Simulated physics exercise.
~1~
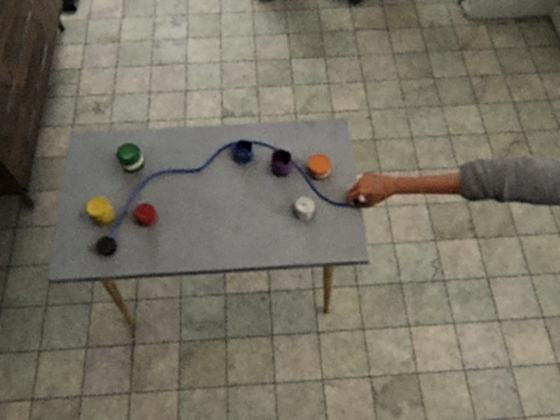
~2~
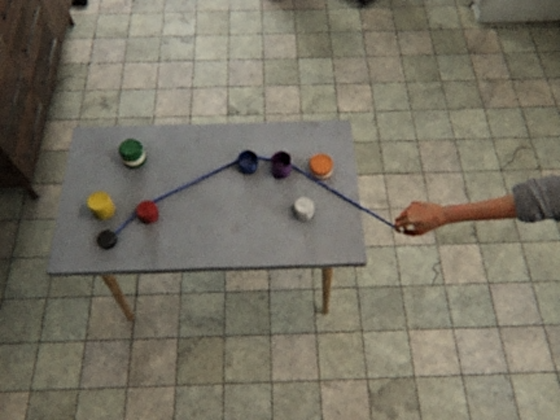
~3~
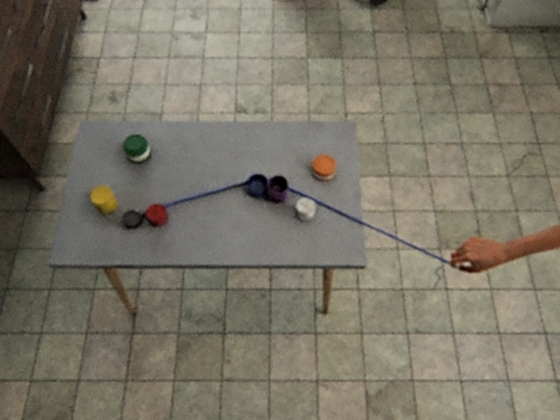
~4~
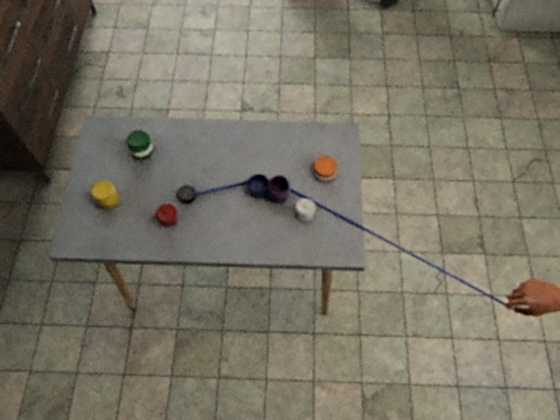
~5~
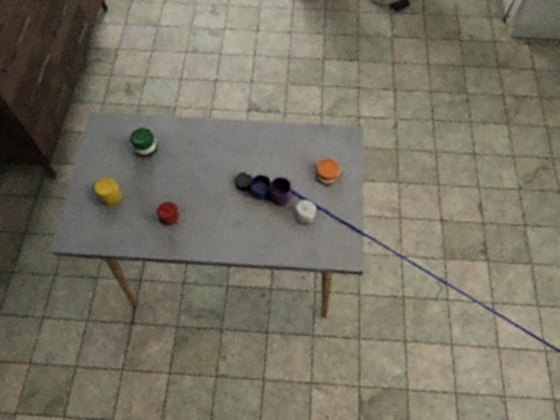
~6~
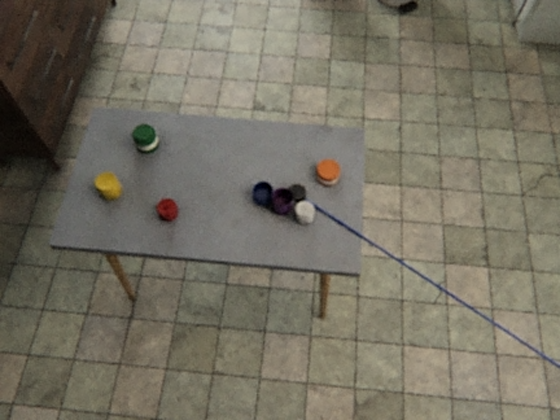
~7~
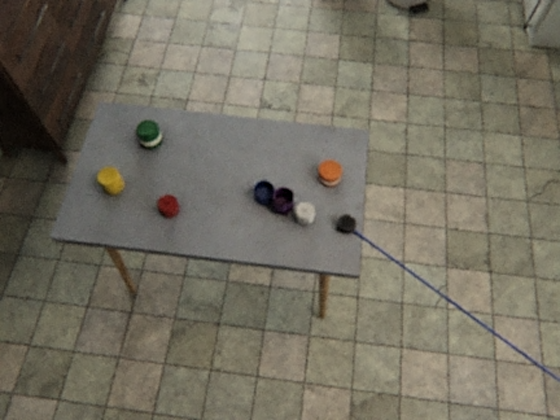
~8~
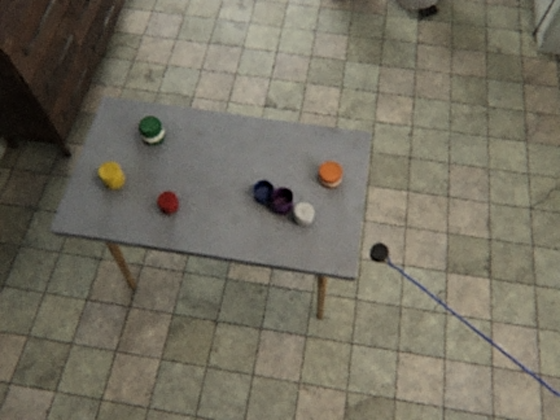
A hand pulling a blue cord rightwards, dragging a black puck past colourful pots, nudging several, until it leaves the grey table.
